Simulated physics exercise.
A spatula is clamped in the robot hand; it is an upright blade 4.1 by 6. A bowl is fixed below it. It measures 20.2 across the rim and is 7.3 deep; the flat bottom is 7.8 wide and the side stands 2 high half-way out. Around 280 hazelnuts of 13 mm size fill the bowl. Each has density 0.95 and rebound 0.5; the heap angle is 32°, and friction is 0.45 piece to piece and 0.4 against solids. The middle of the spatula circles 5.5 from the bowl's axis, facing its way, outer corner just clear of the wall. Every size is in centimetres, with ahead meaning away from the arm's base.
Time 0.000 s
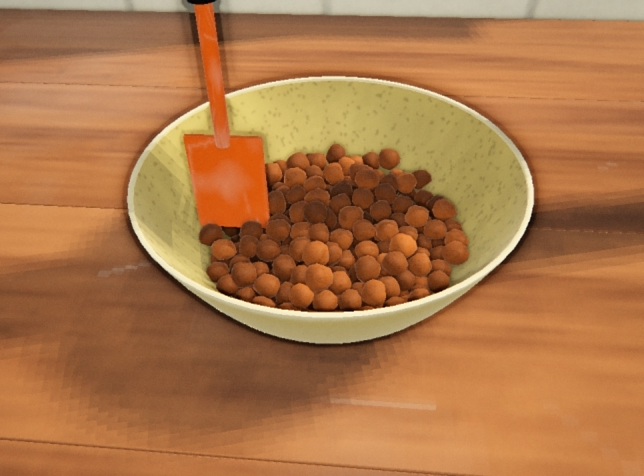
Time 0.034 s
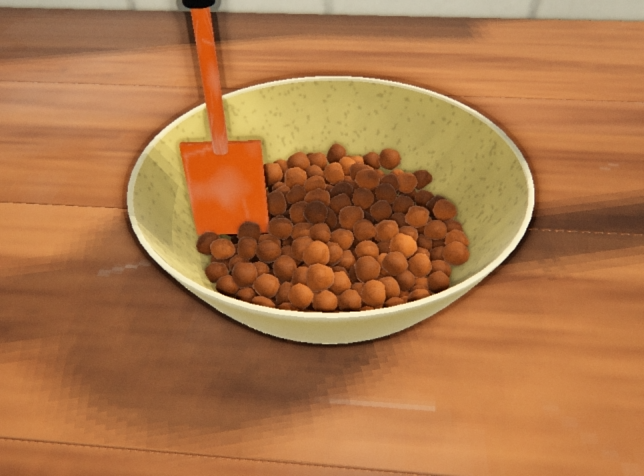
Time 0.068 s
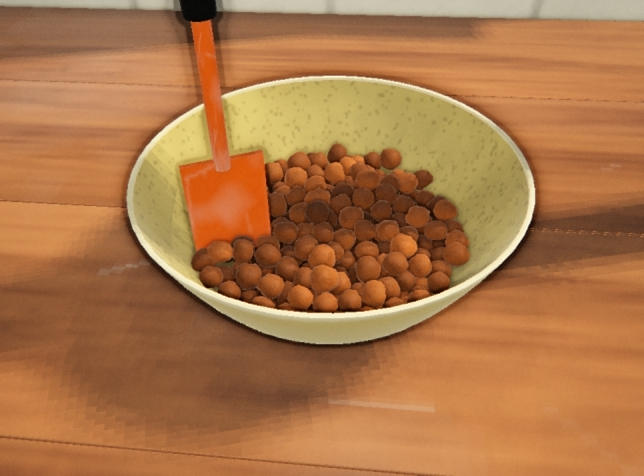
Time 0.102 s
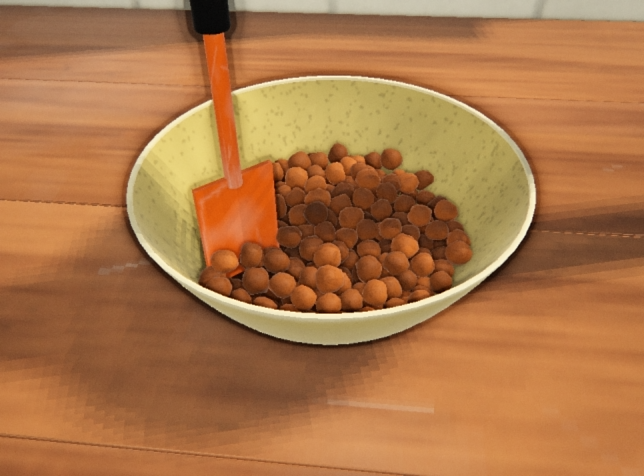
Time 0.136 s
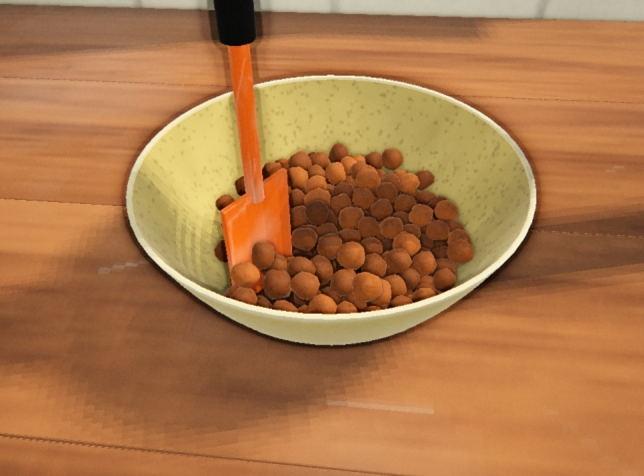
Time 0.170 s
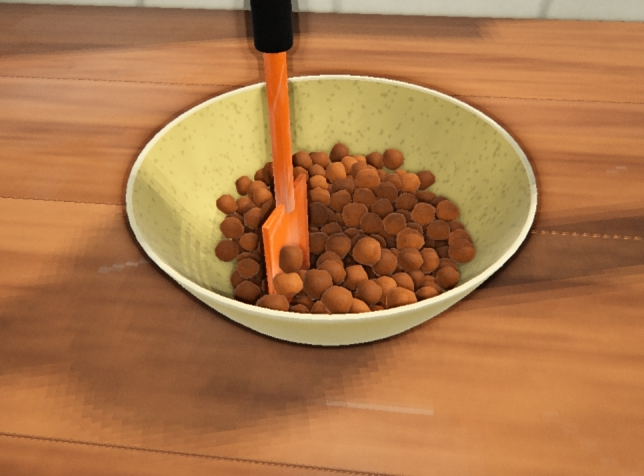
Bowl of round brown hazelnuts on a wooden surface, an orange spatula sweeping along the near left side, turning and pushing through them.
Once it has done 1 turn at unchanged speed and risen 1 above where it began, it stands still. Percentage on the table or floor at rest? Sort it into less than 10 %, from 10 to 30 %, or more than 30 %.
It goes in less than 10 %.
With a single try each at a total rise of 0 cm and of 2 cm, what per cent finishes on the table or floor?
I'd say some 5 per cent, and some 0 per cent.
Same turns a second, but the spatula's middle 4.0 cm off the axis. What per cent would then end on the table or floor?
Near 0 percent.
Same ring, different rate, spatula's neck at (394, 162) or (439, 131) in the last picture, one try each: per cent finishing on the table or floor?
About 15 and 20 %.
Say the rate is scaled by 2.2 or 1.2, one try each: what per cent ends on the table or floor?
Roughly 25 and 5 per cent.
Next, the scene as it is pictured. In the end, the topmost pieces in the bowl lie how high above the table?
About 6.5 cm.
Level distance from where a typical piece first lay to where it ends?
About 3 cm.
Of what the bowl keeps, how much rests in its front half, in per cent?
60 %.
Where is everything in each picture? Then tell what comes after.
Spatula neck at (219, 110), 0° round; upper third of the load around (337, 217), from x 210 to 455, top at y 155; 282 in the bowl, in the first picture.
Spatula neck at (216, 116), 7° round; upper third of the load around (335, 217), from x 210 to 455, top at y 155, in the second picture.
Spatula neck at (217, 132), 24° round; upper third of the load around (333, 221), from x 205 to 455, top at y 155, in the third picture.
Spatula neck at (229, 148), 41° round; upper third of the load around (337, 224), from x 210 to 460, top at y 155, in the fourth picture.
Spatula neck at (251, 162), 58° round; upper third of the load around (343, 233), from x 225 to 460, top at y 155, in the fifth picture.
Spatula neck at (283, 171), 76° round; upper third of the load around (353, 238), from x 225 to 460, top at y 155; 282 in the bowl, in the sixth picture.
After 0.39 s, 185° round, highest piece 9 above the table; 281 in the bowl, 1 in flight or on the tool.
After 0.61 s, 295° round, highest piece 9 above the table; 273 in the bowl, 5 on the table or floor, 4 in flight or on the tool.
After 0.91 s, 0° round, highest piece 7 above the table; 268 in the bowl, 14 on the table or floor.
After 1.61 s, 0° round, highest piece 6 above the table; 268 in the bowl, 14 on the table or floor.
At rest, 268 in the bowl, 14 on the table or floor. That is 5 % on the table or floor.
